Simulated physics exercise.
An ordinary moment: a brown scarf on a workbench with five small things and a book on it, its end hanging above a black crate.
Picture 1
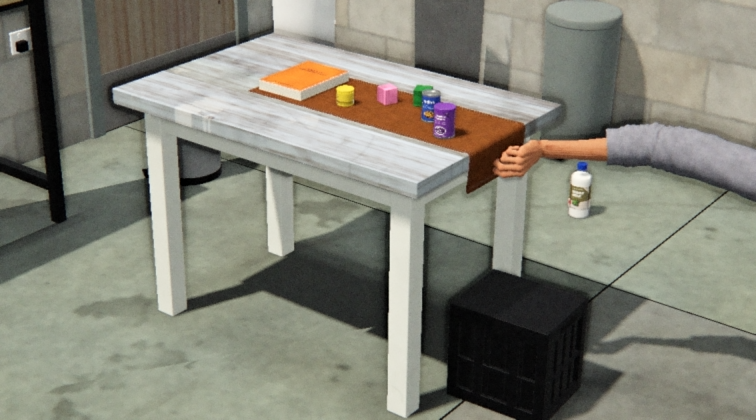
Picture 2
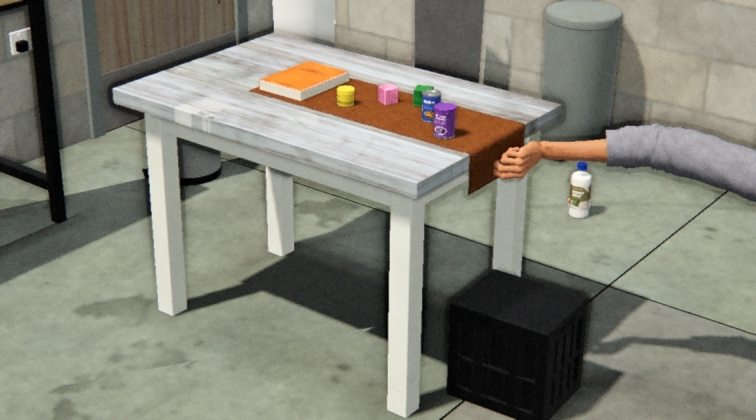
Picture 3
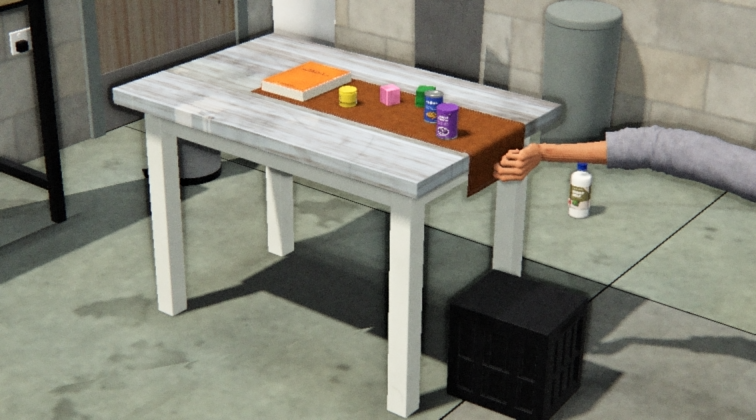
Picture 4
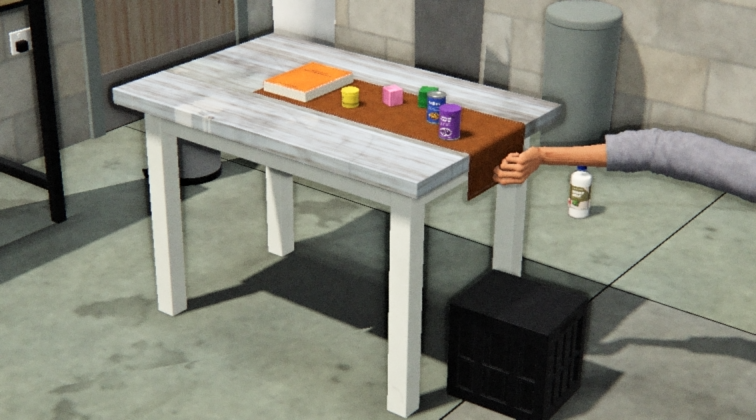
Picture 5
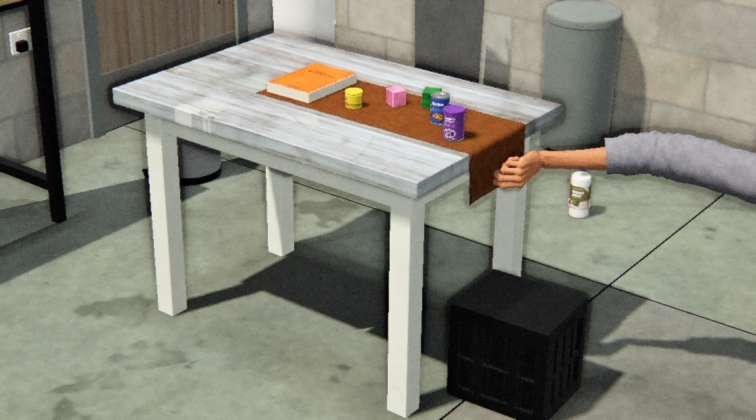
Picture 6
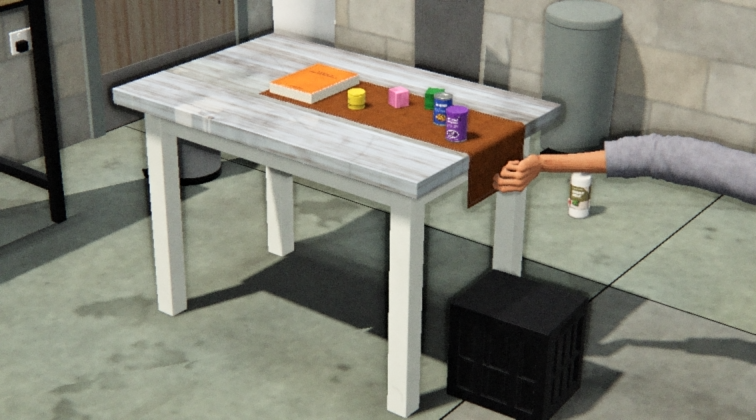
On a whitewashed workbench, a hand slowly drawing a brown scarf slightly rightward, the book and five small things shifting with it.
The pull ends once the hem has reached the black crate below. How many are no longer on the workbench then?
The count of fallen things is three.
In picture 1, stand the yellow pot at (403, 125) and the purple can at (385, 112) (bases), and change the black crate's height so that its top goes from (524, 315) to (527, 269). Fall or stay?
The yellow pot keeps its place on top; the purple can remains up.
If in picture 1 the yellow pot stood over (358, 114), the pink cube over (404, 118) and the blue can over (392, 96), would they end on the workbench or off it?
The yellow pot does not fall, the pink cube drops off, the blue can does not fall.
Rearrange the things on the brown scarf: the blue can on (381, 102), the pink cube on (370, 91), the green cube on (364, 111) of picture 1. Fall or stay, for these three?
The blue can keeps its place on top, the pink cube remains up, the green cube holds on.
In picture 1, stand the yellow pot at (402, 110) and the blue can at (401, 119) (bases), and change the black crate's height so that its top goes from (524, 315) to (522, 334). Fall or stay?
The yellow pot is carried off, the blue can falls.
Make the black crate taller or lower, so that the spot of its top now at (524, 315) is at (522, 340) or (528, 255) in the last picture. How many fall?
The count: 4 and 1.
A little later, hem near (495, 251); purple can gone.
Next, hem on the crate; purple can, blue can and green cube gone.
When it is over, hem on the crate; purple can, blue can and green cube gone. It carries off three.
